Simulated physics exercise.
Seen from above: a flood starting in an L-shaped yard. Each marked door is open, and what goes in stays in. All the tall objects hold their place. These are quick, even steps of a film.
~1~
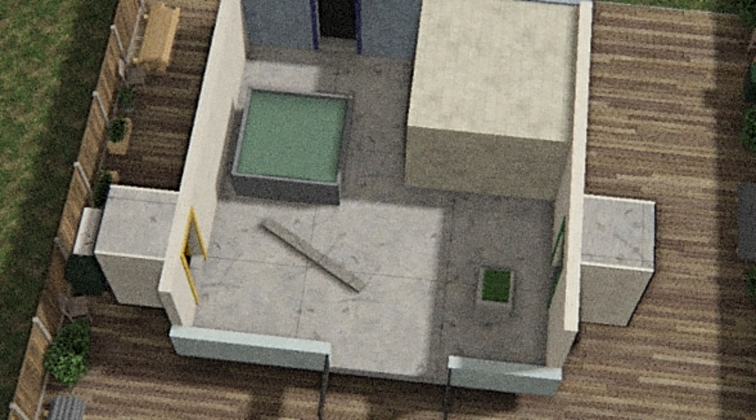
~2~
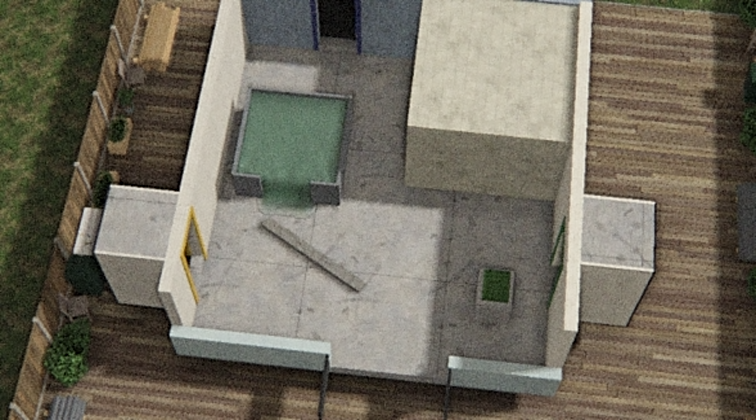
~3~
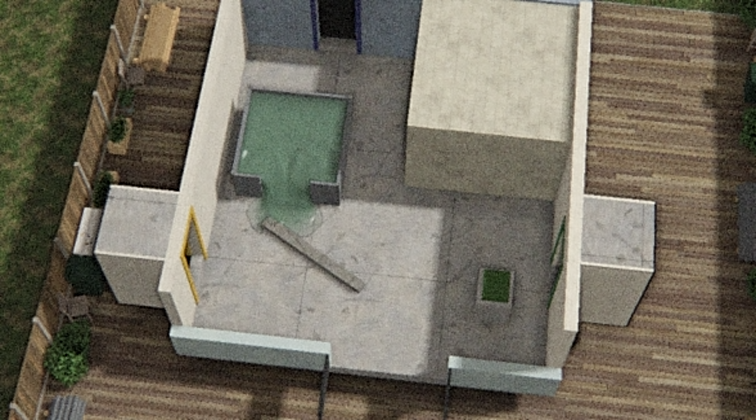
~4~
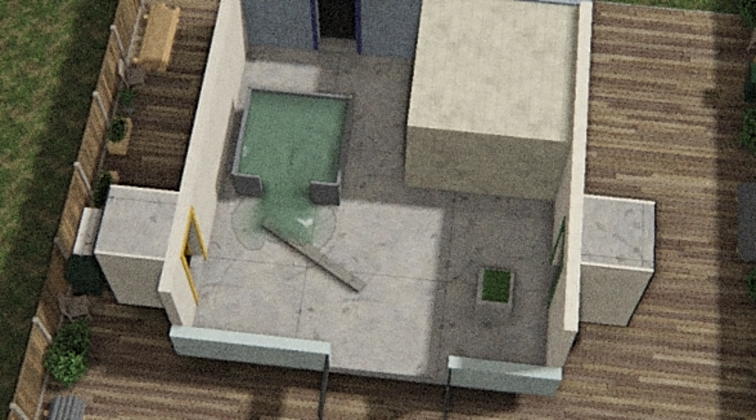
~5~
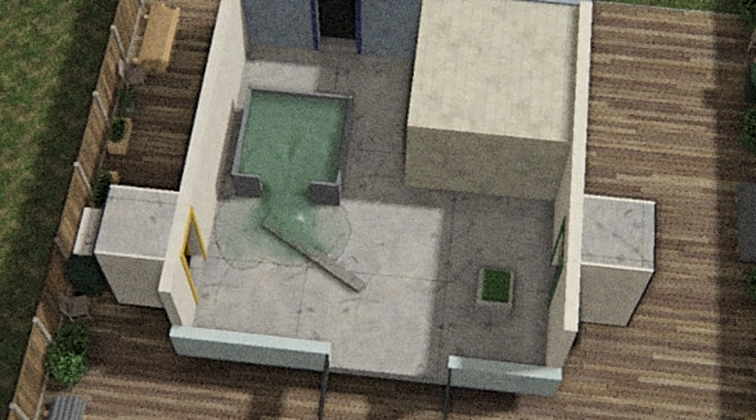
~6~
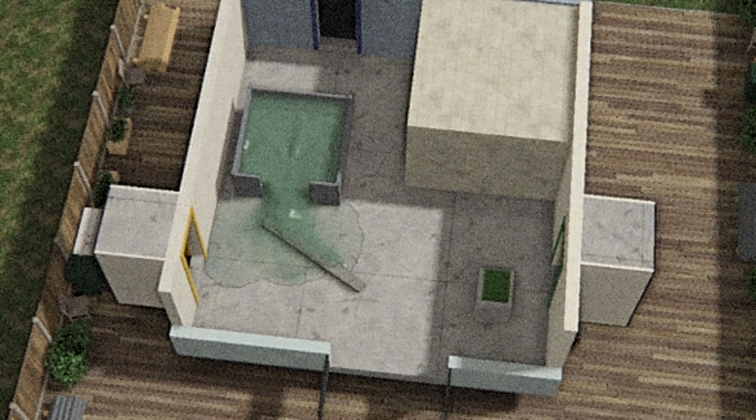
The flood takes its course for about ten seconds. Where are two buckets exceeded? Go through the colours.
In the end: The yellow door stays under that; the green door takes more than that; the blue door stays under that.
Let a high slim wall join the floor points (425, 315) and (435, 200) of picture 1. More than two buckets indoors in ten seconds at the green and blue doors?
My reading: The green one takes less; the blue one lets less in.
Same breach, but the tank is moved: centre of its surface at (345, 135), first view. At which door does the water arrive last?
It is the blue door.
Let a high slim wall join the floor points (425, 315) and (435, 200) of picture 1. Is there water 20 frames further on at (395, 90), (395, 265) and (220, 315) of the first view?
In that order: Clear, awash, covered.
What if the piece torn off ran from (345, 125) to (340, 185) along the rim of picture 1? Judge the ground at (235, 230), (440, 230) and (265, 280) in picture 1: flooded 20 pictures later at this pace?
One after the other: Dry, under water, not flooded.
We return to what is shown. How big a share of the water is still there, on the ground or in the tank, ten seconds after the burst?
Close to 80 %.
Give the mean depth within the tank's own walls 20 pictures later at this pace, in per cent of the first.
Some 40 per cent.
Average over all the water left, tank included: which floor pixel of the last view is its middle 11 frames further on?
Roughly at (294, 213).
A moment on, water covers 35 % of the floor; the yellow door wet at the sill, nothing in, the green door not reached, the blue door not reached.
Next, water covers 50 % of the floor; the yellow door wet at the sill, nothing in, the green door not reached, the blue door not reached.
Then, water covers 65 % of the floor; the yellow door wet at the sill, nothing in, the green door under two buckets in, the blue door not reached.
Later, water covers 75 % of the floor; the yellow door wet at the sill, nothing in, the green door over two buckets in, the blue door not reached.
In the end, water covers 90 % of the floor; the yellow door wet at the sill, nothing in, the green door far over two buckets in, the blue door wet at the sill, nothing in.
